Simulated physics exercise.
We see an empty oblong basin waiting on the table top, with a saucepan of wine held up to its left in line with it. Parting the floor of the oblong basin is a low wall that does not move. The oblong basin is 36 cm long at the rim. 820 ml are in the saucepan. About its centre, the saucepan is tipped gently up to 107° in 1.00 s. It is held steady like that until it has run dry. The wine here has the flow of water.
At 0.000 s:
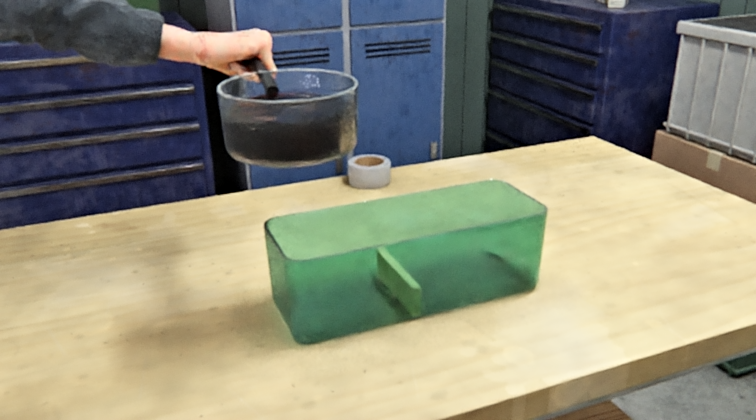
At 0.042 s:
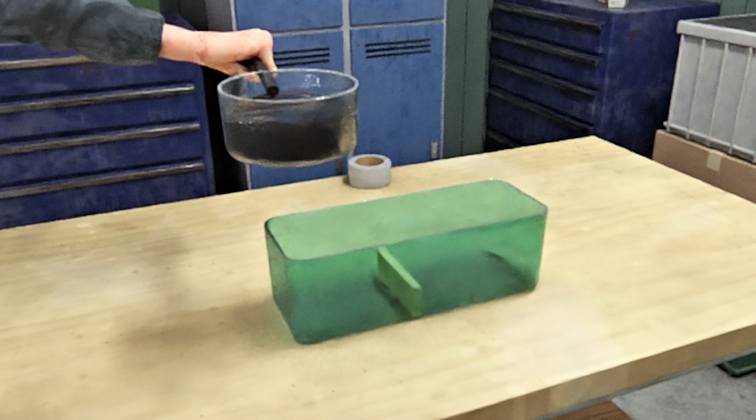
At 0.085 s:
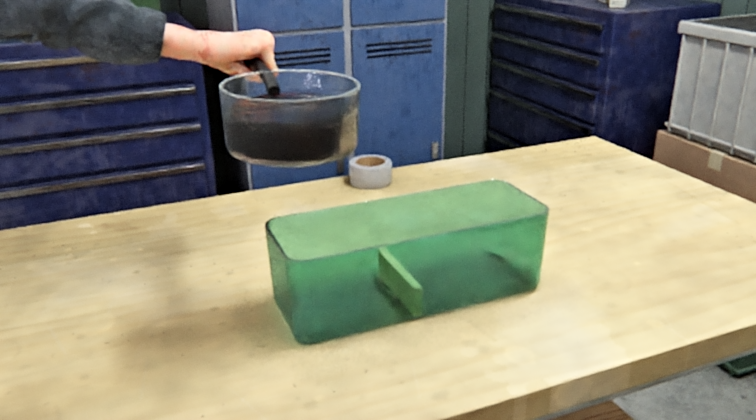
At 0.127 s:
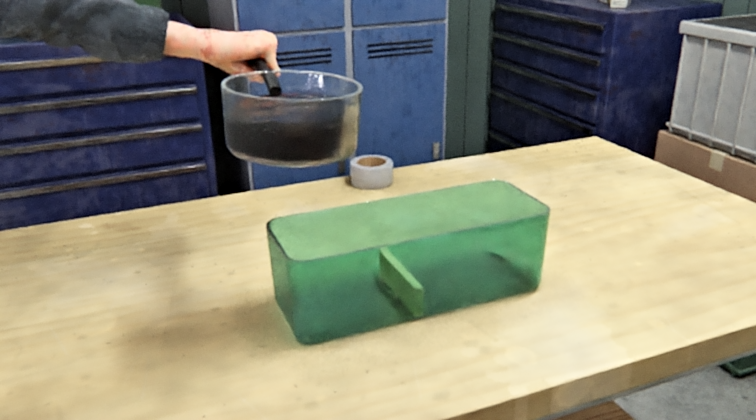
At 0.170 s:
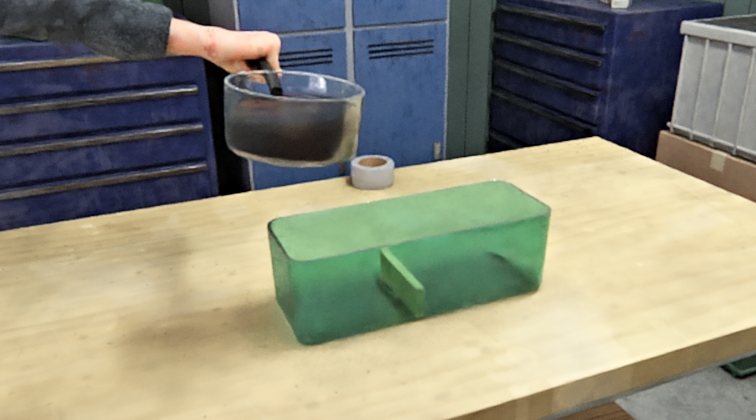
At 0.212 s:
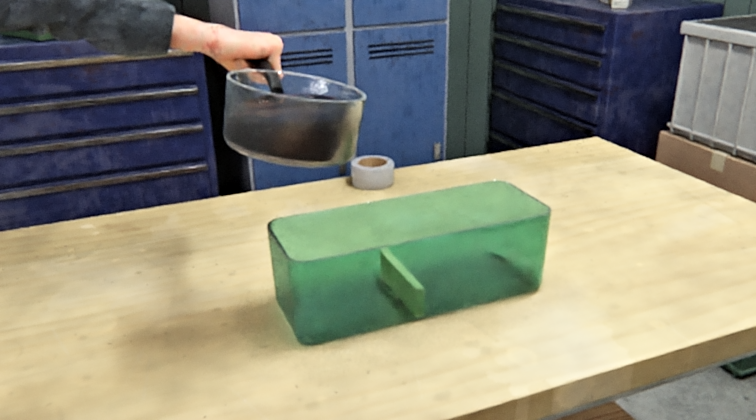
In this clip, a hand holds a clear saucepan of dark liquid above a wooden table, to the left of an oblong green basin with a low dividing wall, then gently tilts the pan rightward while the basin stays still.
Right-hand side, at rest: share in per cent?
49 per cent.
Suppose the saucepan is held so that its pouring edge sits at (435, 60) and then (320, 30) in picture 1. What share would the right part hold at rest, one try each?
The first try gives around 95 percent, the second around 30 percent.
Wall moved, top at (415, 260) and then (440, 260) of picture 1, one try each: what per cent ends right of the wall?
20 per cent first, 10 per cent second.
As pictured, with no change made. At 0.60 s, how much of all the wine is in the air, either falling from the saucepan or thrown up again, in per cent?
Close to 36 in a hundred.
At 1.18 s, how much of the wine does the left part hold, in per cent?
48 %.
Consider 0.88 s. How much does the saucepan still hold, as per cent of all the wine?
Some 10 per cent.
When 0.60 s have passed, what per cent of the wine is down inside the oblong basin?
Estimate - around 6 in a hundred parts.
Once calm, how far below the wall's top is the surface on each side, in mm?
Measured: Left around 22 mm, right around 26 mm.
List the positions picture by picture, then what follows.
In the first frame, it leans 0°; its right rim is at (352, 79); the wine meets the walls at (224, 115) and (349, 99); the oblong basin's rim runs from (274, 242) to (525, 195); the wall's top is at (397, 268).
In the second frame, it leans 0°; its right rim is at (353, 80); the wine meets the walls at (224, 115) and (349, 100).
In the third frame, it leans 2°; its right rim is at (354, 81); the wine meets the walls at (225, 114) and (350, 101).
In the fourth frame, it leans 4°; its right rim is at (356, 84); the wine meets the walls at (226, 114) and (351, 102).
In the fifth frame, it leans 7°; its right rim is at (359, 88); the wine meets the walls at (227, 114) and (353, 103).
In the sixth frame, it leans 11°; its right rim is at (360, 93); the wine meets the walls at (227, 115) and (354, 104).
Then, 0.60 s in, the tilt is 70° and 59 per cent is still to pour, 2 is left of the wall and 4 right of it.
Then, 0.88 s in, the tilt is 103° and 10 per cent is still to pour, 29 is left of the wall and 49 right of it.
Then, 1.18 s in, the tilt is 107° and 0 per cent is still to pour, 49 is left of the wall and 49 right of it.
Then, 1.50 s in, the tilt is 107° and 0 per cent is still to pour, 50 is left of the wall and 49 right of it.
Finally, 50 per cent lies left of the wall, 49 right of it and 1 outside.
